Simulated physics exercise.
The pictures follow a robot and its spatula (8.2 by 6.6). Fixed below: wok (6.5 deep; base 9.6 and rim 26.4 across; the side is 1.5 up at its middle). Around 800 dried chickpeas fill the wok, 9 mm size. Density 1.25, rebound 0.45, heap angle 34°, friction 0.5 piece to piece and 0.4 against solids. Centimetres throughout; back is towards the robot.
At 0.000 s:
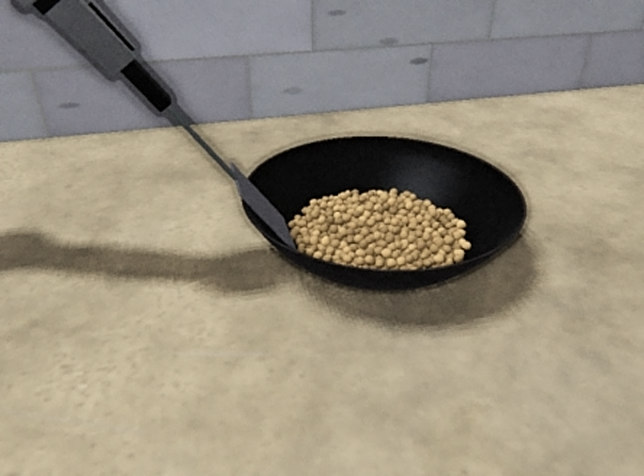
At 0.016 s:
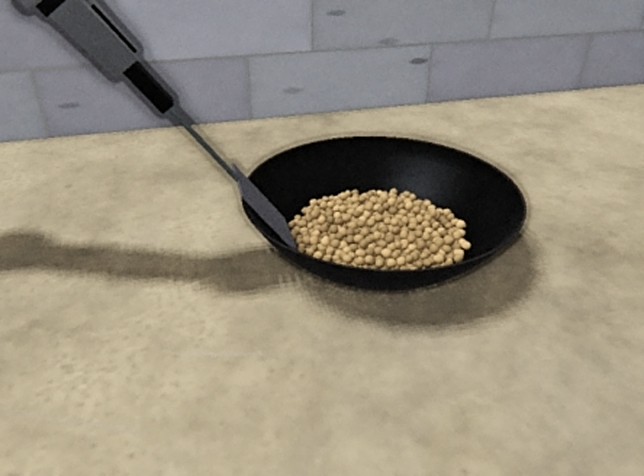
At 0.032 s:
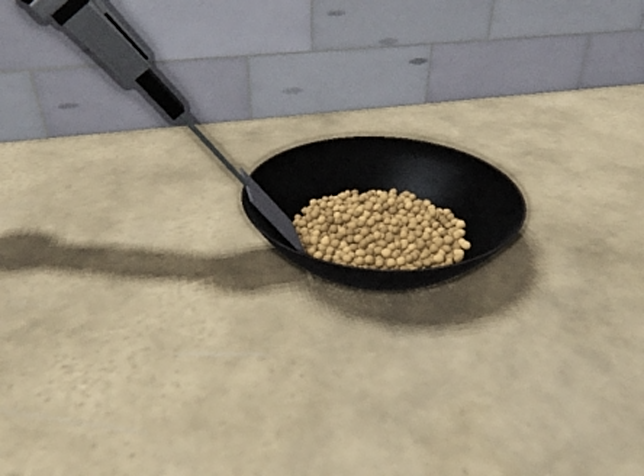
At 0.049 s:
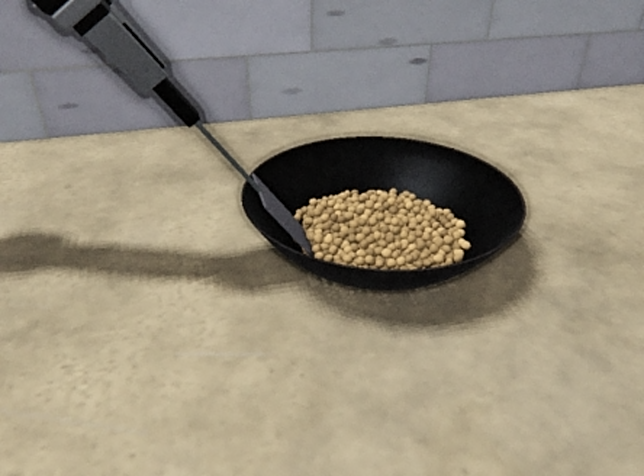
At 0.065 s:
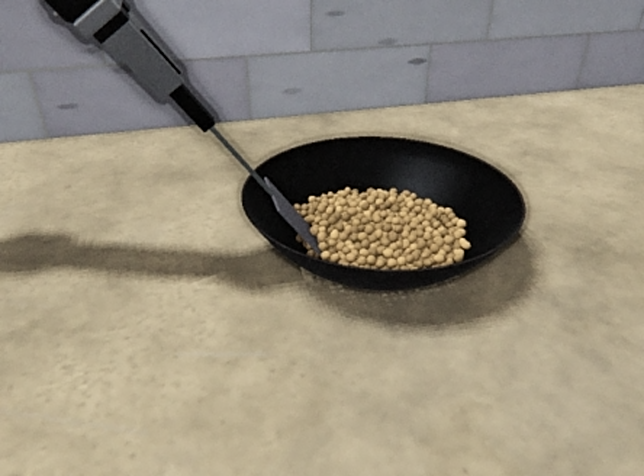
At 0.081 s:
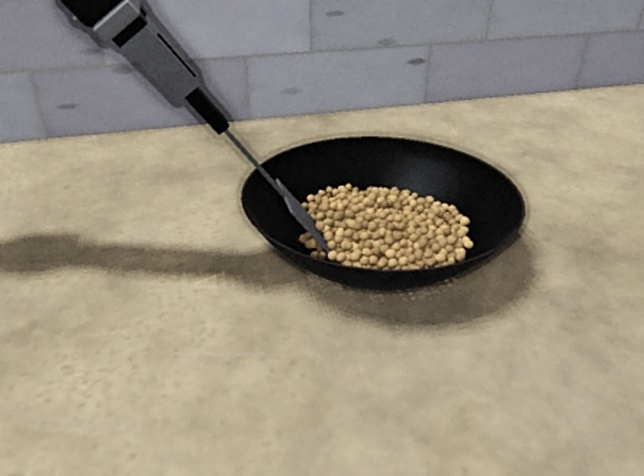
The clip shows a black wok of dried chickpeas on a mottled tan surface as a robot's spatula, angled in from the upper left, slides slightly right into the pile's left edge, nudging some chickpeas a little.
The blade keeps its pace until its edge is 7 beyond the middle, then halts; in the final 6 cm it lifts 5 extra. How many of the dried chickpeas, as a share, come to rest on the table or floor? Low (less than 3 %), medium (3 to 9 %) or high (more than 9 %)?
A medium share, 3 to 9 %, ends on the table or floor.
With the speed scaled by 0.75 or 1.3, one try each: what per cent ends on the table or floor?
About 0 and 10 per cent.
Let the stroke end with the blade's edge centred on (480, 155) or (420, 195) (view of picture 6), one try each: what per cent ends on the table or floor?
Some 20 and 0 per cent.
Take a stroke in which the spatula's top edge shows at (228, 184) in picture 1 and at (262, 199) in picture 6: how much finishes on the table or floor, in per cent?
About 0 per cent.
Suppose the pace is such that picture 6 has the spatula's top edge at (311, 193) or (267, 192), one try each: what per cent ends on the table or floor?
About 20 and 0 per cent.
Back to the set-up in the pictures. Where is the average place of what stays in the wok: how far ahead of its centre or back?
Roughly 3.5 cm ahead.
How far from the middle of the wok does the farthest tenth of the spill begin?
Some 45 cm.
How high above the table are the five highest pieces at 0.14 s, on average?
Some 4 cm.
After 0.14 s, sloping 55°, highest piece 4 above the table; 799 in the wok.
After 0.20 s, sloping 55°, highest piece 6 above the table; 799 in the wok.
After 0.43 s, sloping 55°, highest piece 6 above the table; 754 in the wok, 43 on the table or floor, 2 on the blade or in flight.
After 1.48 s, sloping 55°, highest piece 5 above the table; 754 in the wok, 45 on the table or floor.
At rest, 754 in the wok, 45 on the table or floor. That is 6 % on the table or floor.
